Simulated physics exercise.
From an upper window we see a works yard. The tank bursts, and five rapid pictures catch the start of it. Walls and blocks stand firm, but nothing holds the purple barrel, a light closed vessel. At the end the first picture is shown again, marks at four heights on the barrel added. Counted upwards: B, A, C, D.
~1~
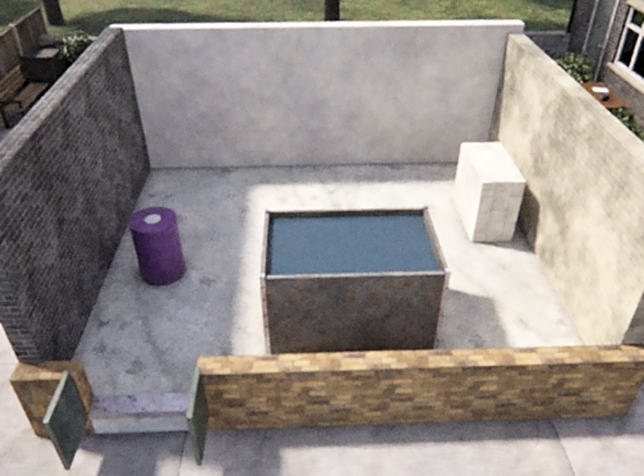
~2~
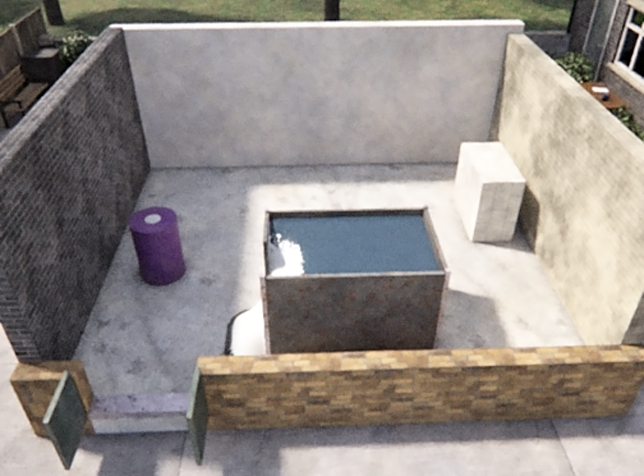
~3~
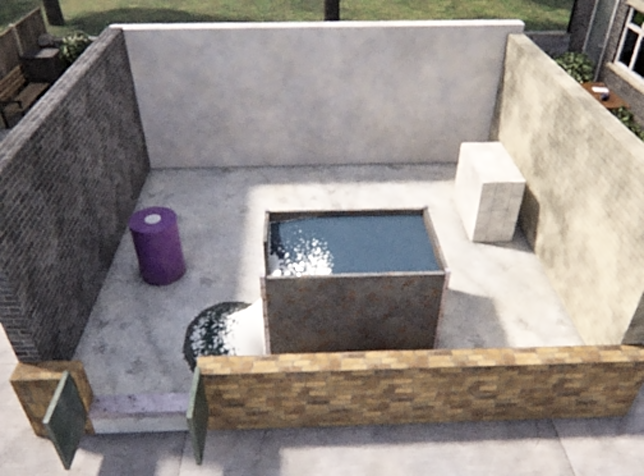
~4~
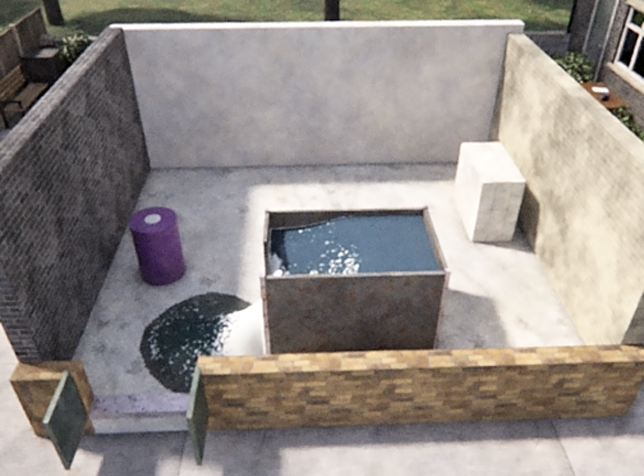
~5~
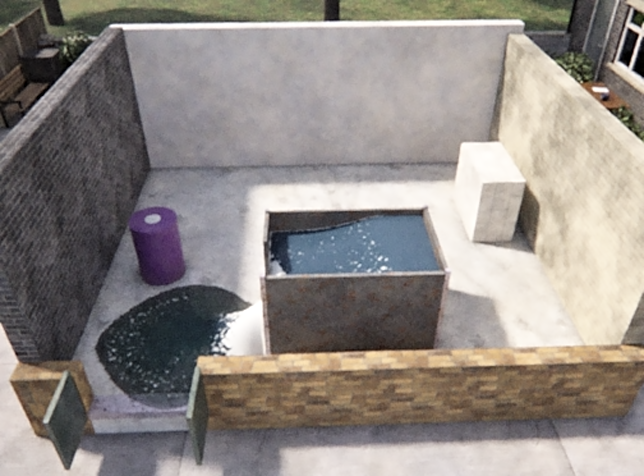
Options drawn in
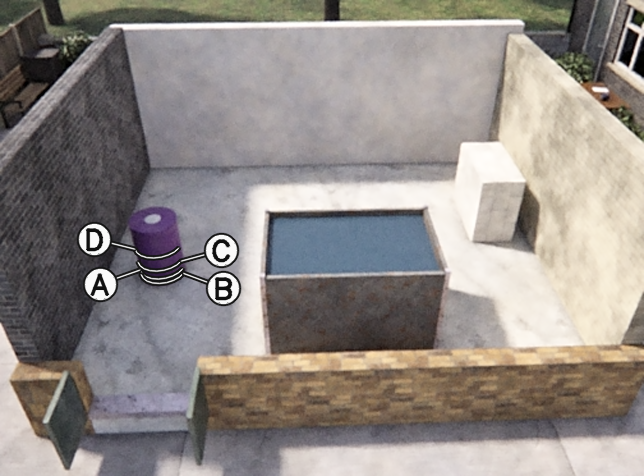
Water pouring from the left side of a full tank in a walled yard, spreading in a dark pool across the ground.
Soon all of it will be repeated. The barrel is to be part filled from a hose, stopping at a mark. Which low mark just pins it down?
D.
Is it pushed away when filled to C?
Yes, it does.
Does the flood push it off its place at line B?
Yes, that goes wrong.
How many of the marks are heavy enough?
One of the four.
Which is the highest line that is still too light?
That would be C.
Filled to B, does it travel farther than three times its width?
Yes, it does.
In white, A at (158, 279); B at (159, 283); C at (156, 271); D at (153, 258); from the bottom up B, A, C, D.
Choosing A, it is pushed about twice its own width away.
Choosing B, it is pushed about 7 times its own width away.
Choosing C, it is pushed about half its own width away.
Choosing D, it does not move.
